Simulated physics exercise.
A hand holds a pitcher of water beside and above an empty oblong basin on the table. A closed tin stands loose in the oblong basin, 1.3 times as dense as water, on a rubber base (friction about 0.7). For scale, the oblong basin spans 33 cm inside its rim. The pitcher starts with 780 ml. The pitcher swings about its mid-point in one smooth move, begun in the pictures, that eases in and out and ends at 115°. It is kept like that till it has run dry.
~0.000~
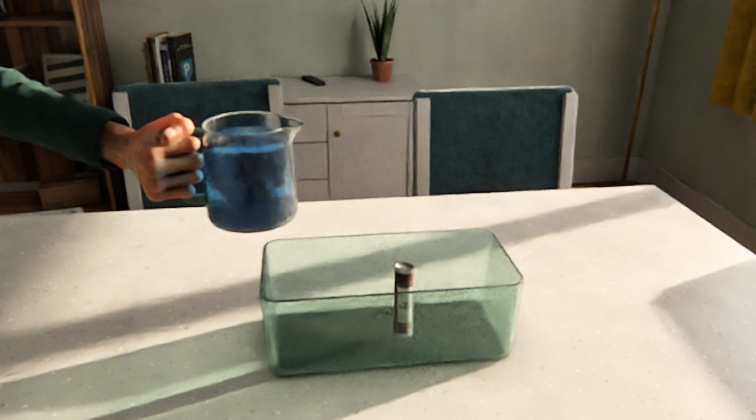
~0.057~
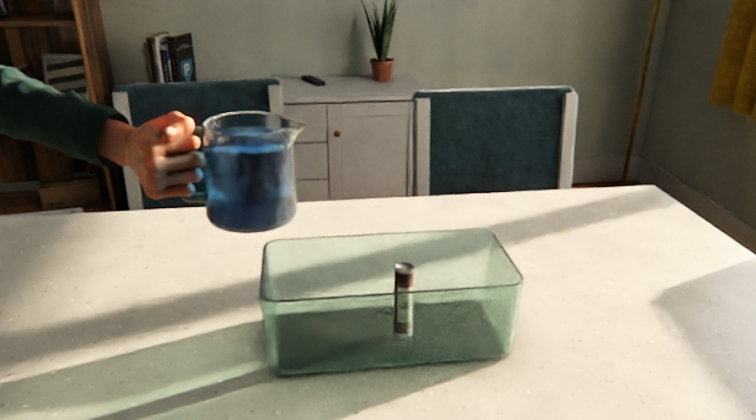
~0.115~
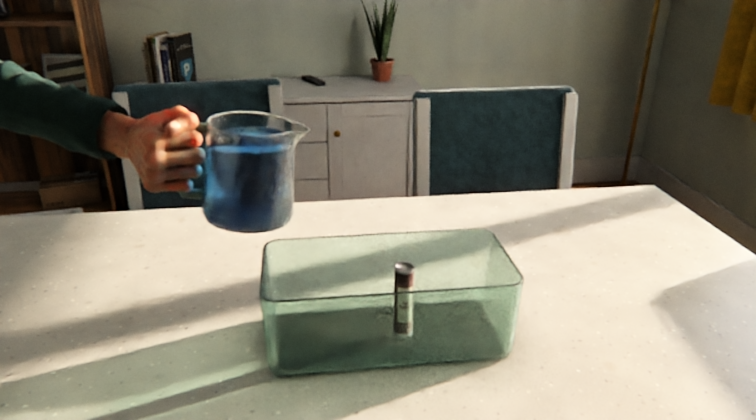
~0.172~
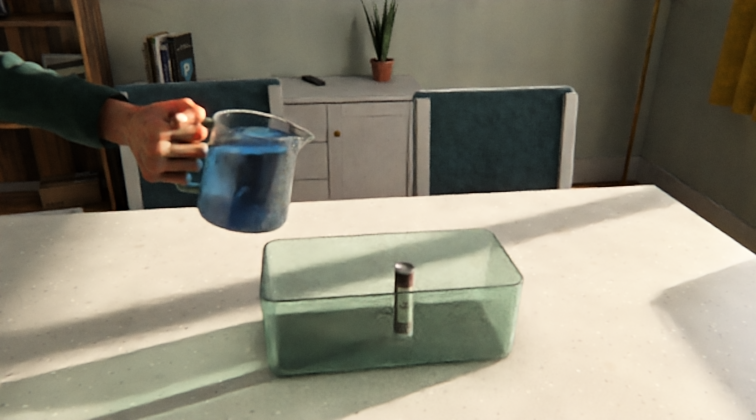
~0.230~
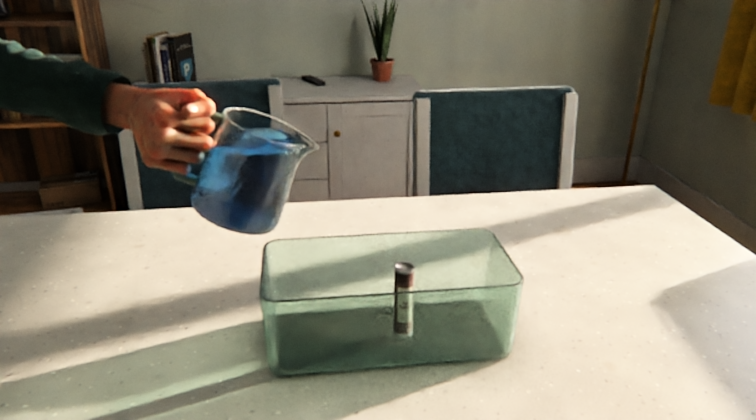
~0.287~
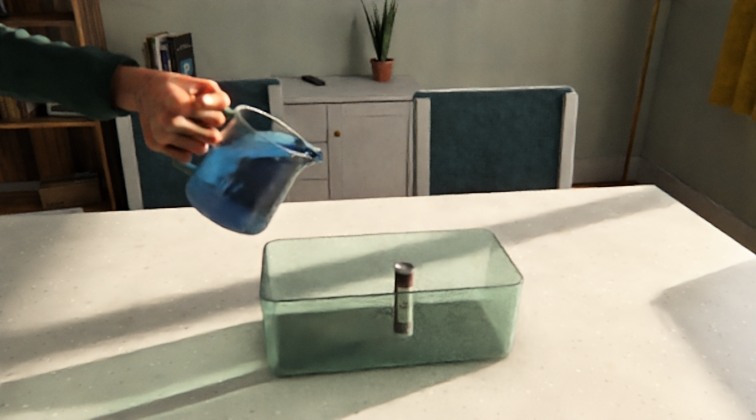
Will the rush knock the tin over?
The tin keeps standing.
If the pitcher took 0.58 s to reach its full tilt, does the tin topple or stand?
Then it remains upright.
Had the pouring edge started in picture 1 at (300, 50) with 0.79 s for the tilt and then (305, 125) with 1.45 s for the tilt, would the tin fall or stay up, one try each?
First it topples; then it remains upright.
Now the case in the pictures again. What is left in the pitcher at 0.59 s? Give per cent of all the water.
Some 58 per cent.
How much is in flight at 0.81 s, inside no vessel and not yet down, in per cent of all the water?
About 12 per cent.
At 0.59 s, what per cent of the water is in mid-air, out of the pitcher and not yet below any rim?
Some 24 per cent.
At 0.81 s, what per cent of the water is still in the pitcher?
About 12 per cent.
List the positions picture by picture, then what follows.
Tilt 0°; pouring edge (305, 123); surface from (206, 138) to (289, 135); the oblong basin's rim runs from (263, 270) to (507, 255); the tin's top is at (404, 270), in the first picture.
Tilt 1°; pouring edge (306, 124); surface from (207, 138) to (290, 136), in the second picture.
Tilt 6°; pouring edge (310, 129); surface from (209, 138) to (293, 137), in the third picture.
Tilt 13°; pouring edge (315, 136); surface from (210, 143) to (299, 139), in the fourth picture.
Tilt 22°; pouring edge (319, 147); surface from (208, 157) to (309, 141), in the fifth picture.
Tilt 34°; pouring edge (323, 160); surface from (203, 160) to (310, 148); 1 per cent is over the edge, in the sixth picture.
After 0.59 s the tilt is 97° and 57 per cent is still to pour; the tin stands where it began.
After 0.81 s the tilt is 115° and 12 per cent is still to pour; the tin stands where it began.
After 1.04 s the tilt is 115° and 1 per cent is still to pour; the tin stands where it began.
After 1.29 s the tilt is 115° and 0 per cent is still to pour; the tin stands where it began.
In the end the tin stands where it began.
